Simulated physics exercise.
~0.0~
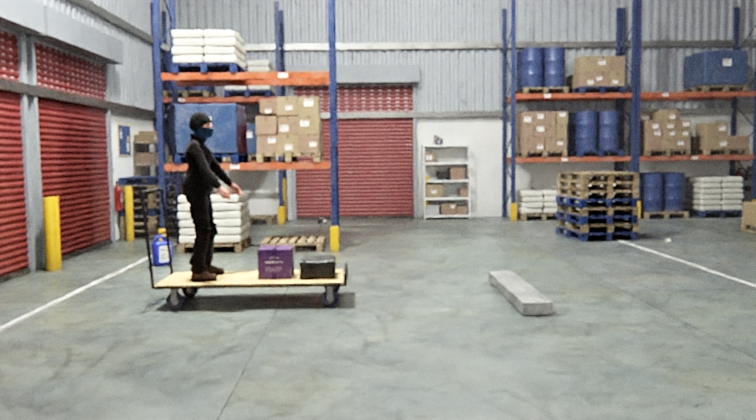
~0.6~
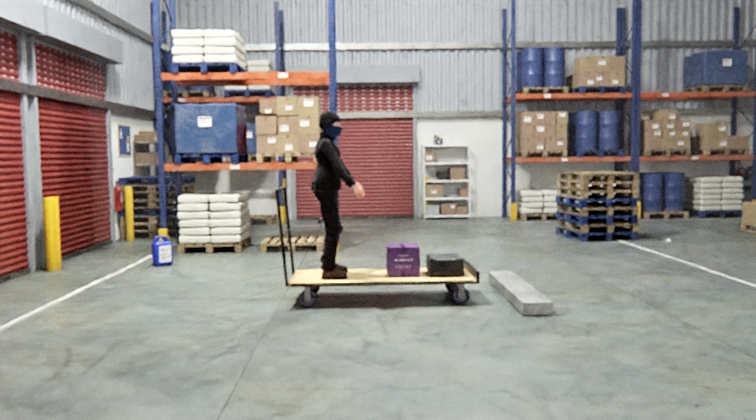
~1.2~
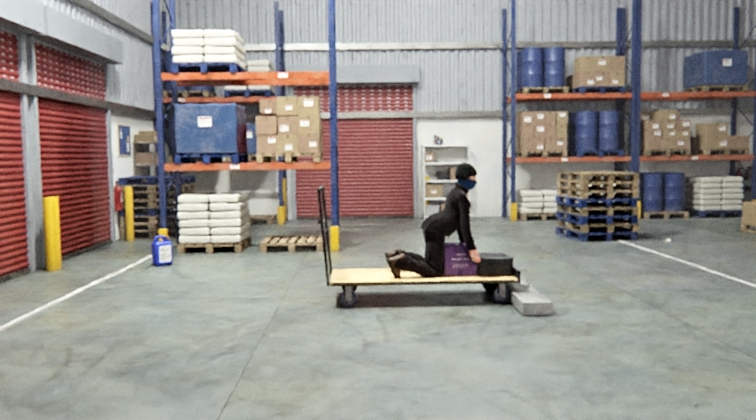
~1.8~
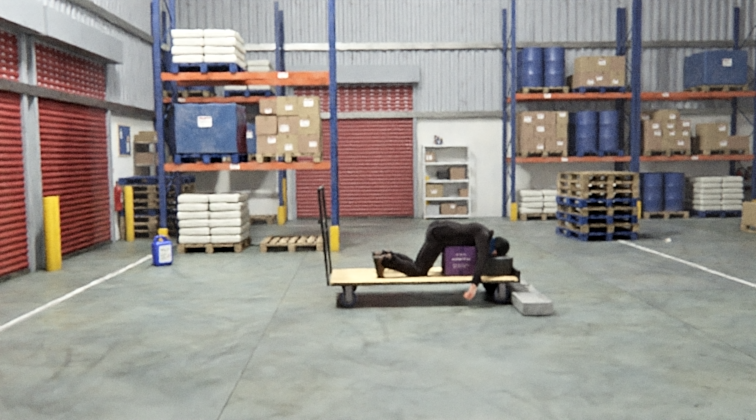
In a warehouse, a trolley rolls right into a kerb and its standing rider drops forward onto the deck.
